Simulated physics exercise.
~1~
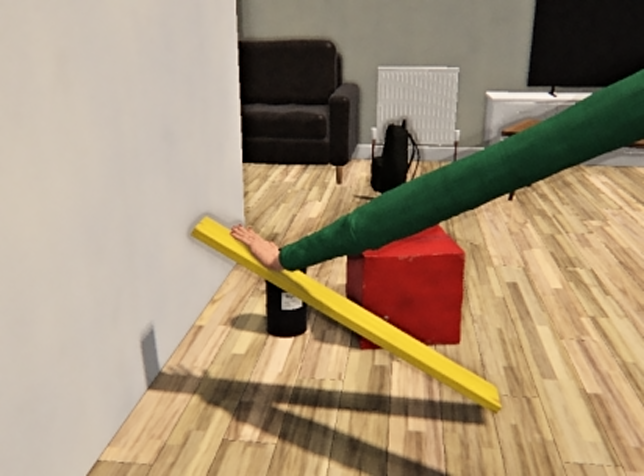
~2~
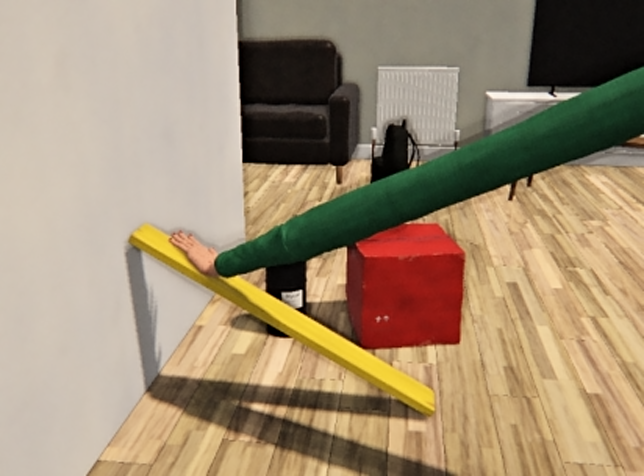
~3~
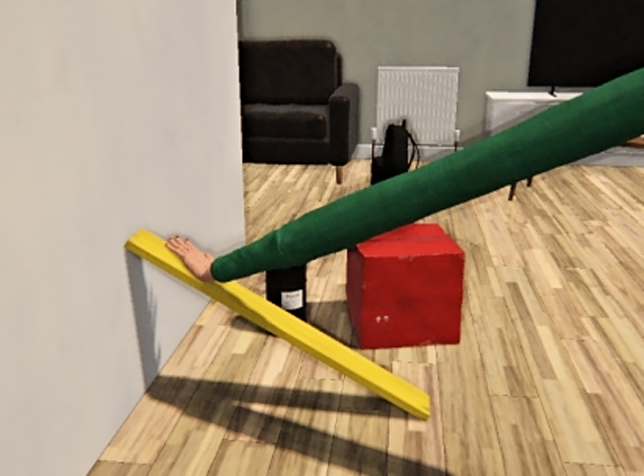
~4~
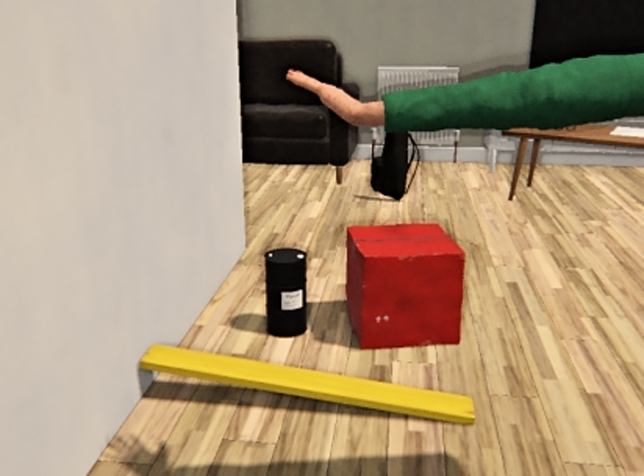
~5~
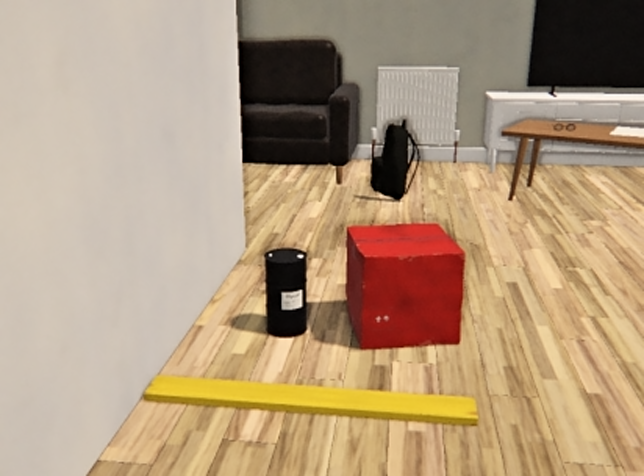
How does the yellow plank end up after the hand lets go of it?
It does not stay leaning on the wall. It slips down and ends up lying flat on the floor in front of the canister and the box.
